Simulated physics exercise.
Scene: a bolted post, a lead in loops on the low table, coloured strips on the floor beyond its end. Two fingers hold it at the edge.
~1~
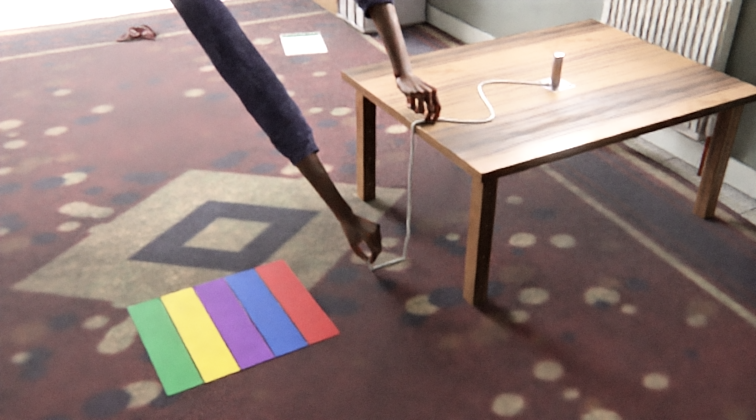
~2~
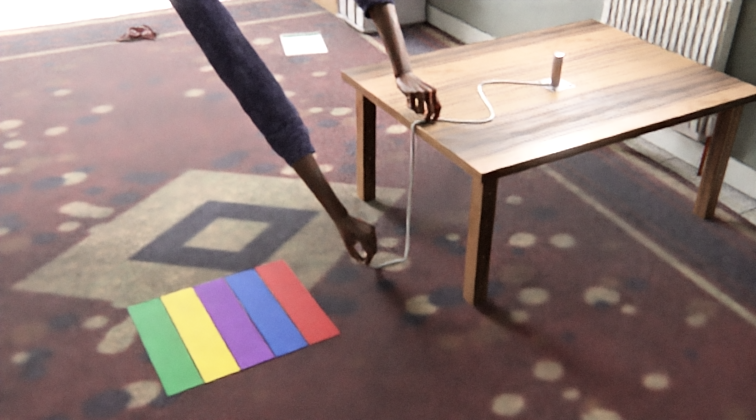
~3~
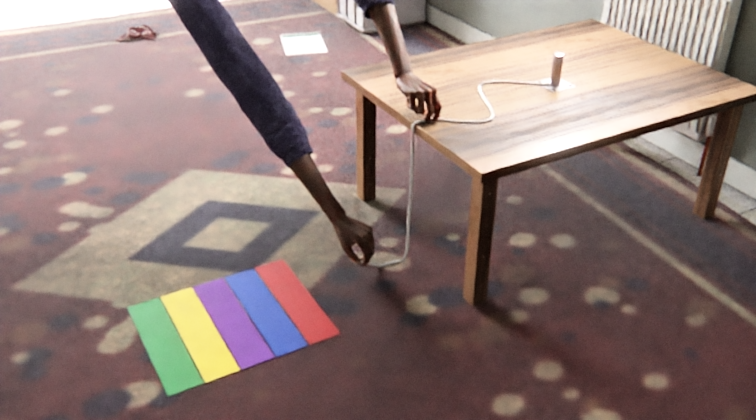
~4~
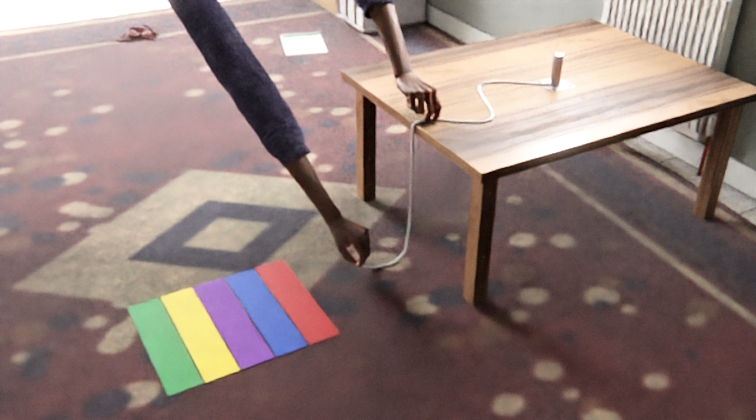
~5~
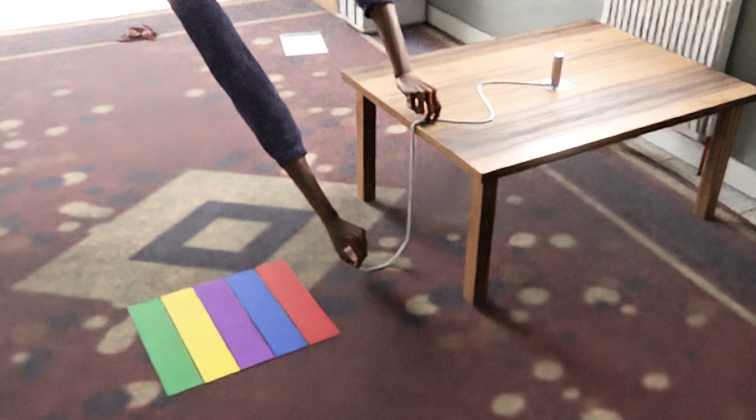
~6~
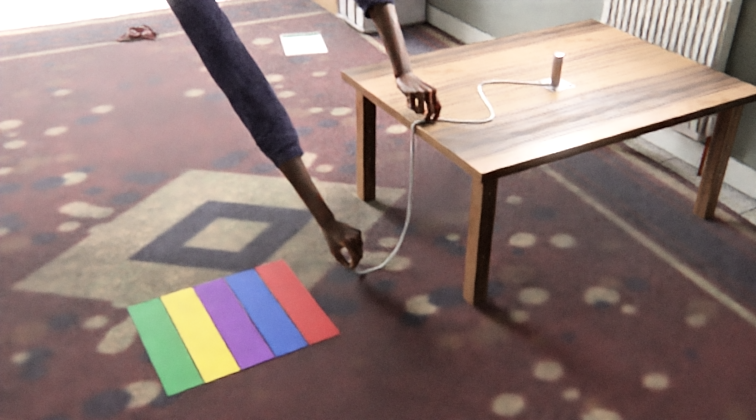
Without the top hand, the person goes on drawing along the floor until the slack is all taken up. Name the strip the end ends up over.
Yellow.
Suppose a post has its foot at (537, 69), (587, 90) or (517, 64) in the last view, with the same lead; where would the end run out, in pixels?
The first try gives (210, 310), the second (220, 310) and the third (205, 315).
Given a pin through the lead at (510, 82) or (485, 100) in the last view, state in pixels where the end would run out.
The two answers, in sequence: (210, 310) and (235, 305).
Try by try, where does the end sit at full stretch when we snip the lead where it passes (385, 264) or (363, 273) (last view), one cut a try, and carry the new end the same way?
First try near (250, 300), second near (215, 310).
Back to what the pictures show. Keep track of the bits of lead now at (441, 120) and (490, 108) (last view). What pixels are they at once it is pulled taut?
First: (381, 147). Second: (444, 113).
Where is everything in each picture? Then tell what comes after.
The first picture shows end (369, 260); red (314, 324); blue (282, 336); purple (249, 347); yellow (214, 360); green (178, 372).
The second picture shows end (364, 261); lead through (517, 83) (483, 96) (481, 122) (414, 126) (410, 191) (407, 248).
The third picture shows end (362, 262).
The fourth picture shows end (358, 264); lead through (517, 83) (483, 96) (481, 122) (414, 126) (411, 191) (406, 248).
The fifth picture shows end (355, 265).
The sixth picture shows end (350, 266); lead through (517, 83) (483, 96) (481, 122) (414, 126) (411, 191) (397, 248).
Early on, end near (243, 301); over purple.
Midway, end near (212, 311); over purple.
At the end of the slack, end near (194, 317); over yellow. The end stops over the yellow strip.
